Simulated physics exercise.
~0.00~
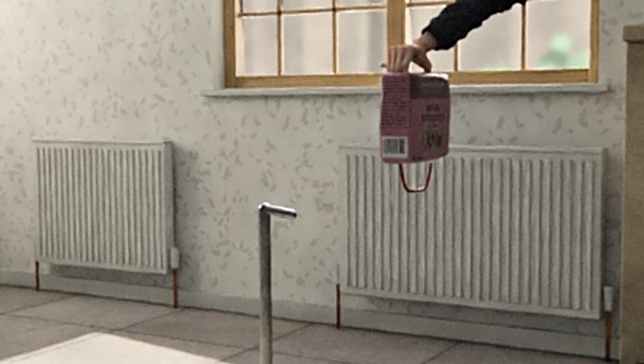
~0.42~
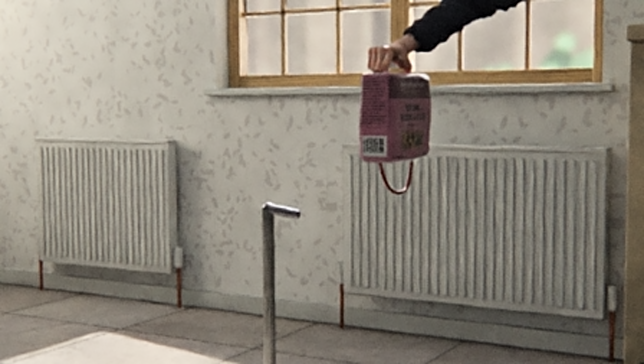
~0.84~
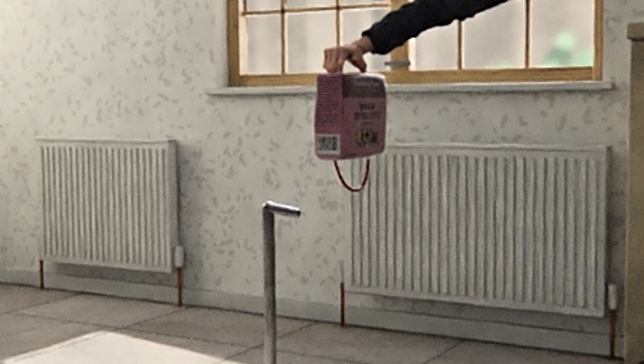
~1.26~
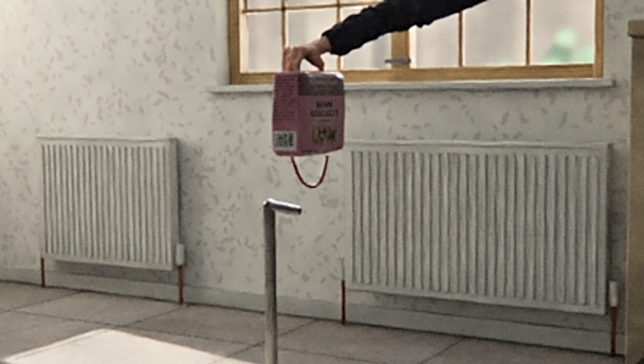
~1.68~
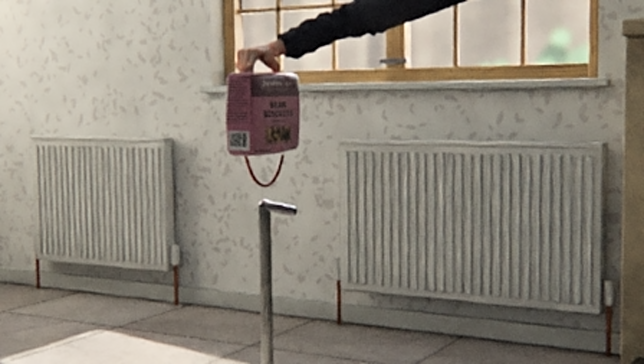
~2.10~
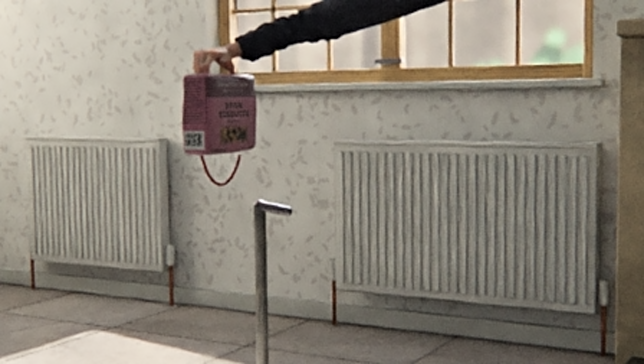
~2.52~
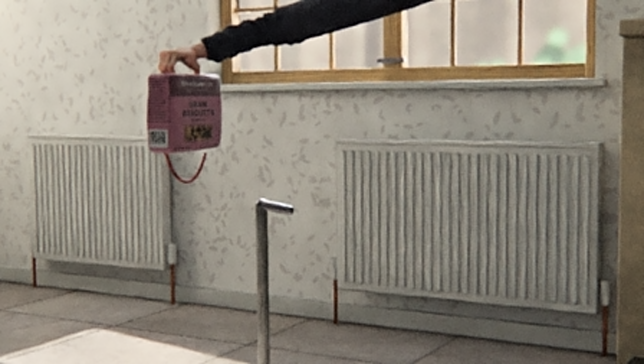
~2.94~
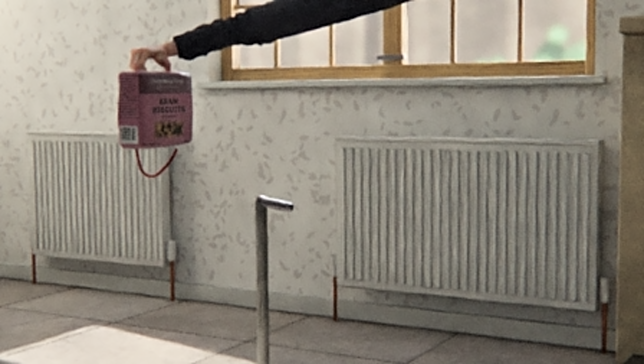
An arm in a dark sleeve reaches in from the upper right, holding a pink bag upright by its top, with a thin red loop hanging beneath it. The slightly swaying view looks across a room with pale patterned wallpaper, two white radiators, a wooden-framed window and a grey tiled floor. In front stands a thin grey metal post with a short sideways hook at its top. The hand carries the bag steadily left until it passes above the post. The loop clears the hook without catching, and the bag ends left of the post, still held in the air.
